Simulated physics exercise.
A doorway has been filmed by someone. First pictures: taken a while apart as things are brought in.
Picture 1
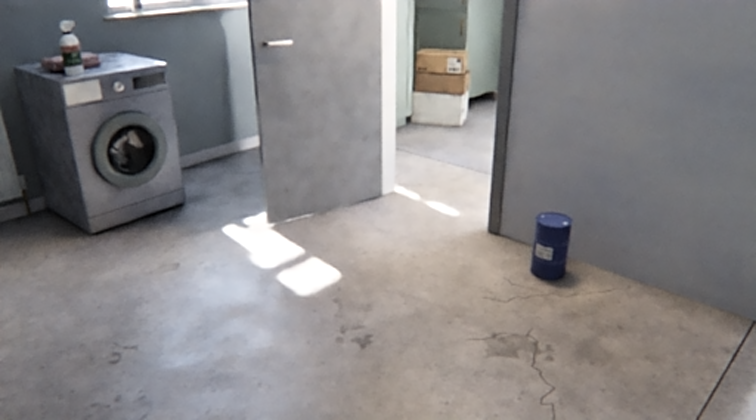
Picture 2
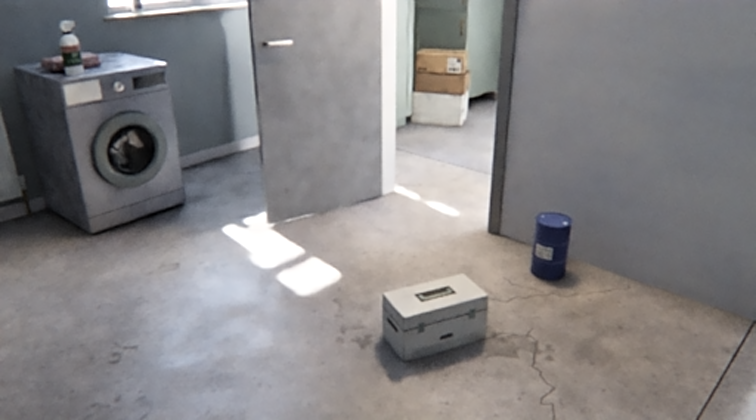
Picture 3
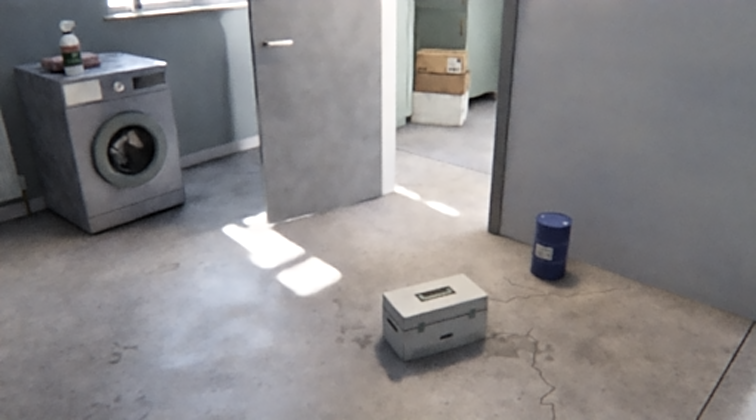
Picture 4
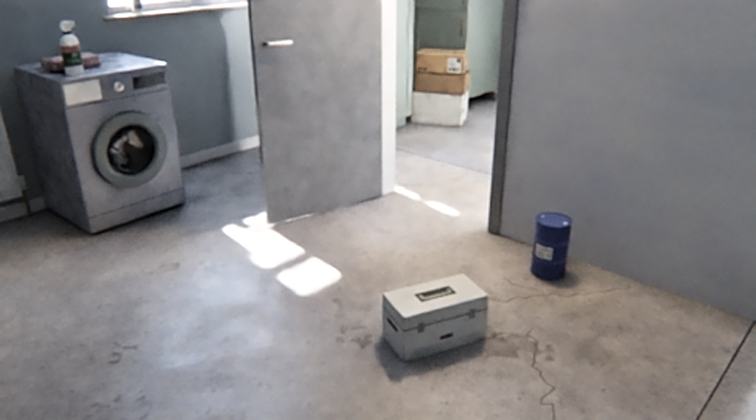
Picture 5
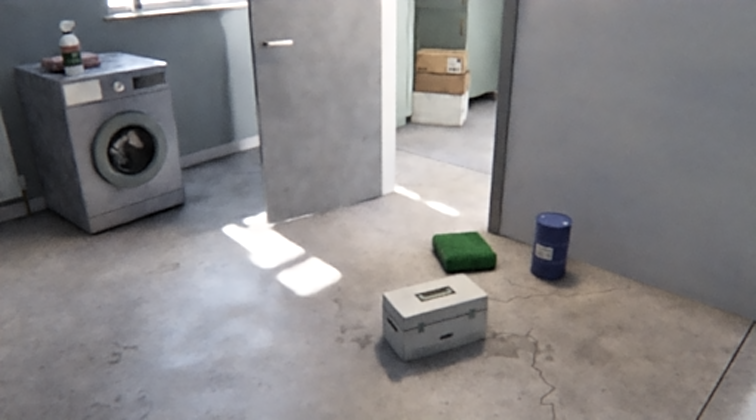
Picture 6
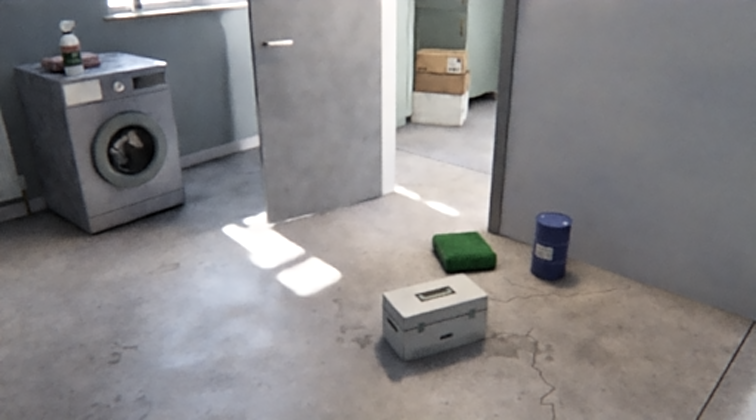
The video shows a gray room with a washing machine, an open door and a blue canister on the floor; a white toolbox appears, then a green cushion appears near the canister, while everything else stays still.
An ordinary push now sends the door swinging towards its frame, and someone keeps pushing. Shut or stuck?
My guess is that the door will fill its doorway.
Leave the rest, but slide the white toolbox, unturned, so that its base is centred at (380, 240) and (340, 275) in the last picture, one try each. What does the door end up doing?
Well, on the first go it is held back, and on the second it makes it all the way.
Then, 0.60 s later than the last frame, door at 79°.
Then, 1.00 s later than the last frame, door at 45°.
Then, 1.20 s later than the last frame, door at 27°; green cushion moved a little near (469, 250).
Then, 1.40 s later than the last frame, door at 10°; green cushion moved a little near (492, 251).
When it is over, door at 0°; moved from the start, green cushion; the other 2 as before. End places, in pixels of the last picture, green cushion near (494, 251).
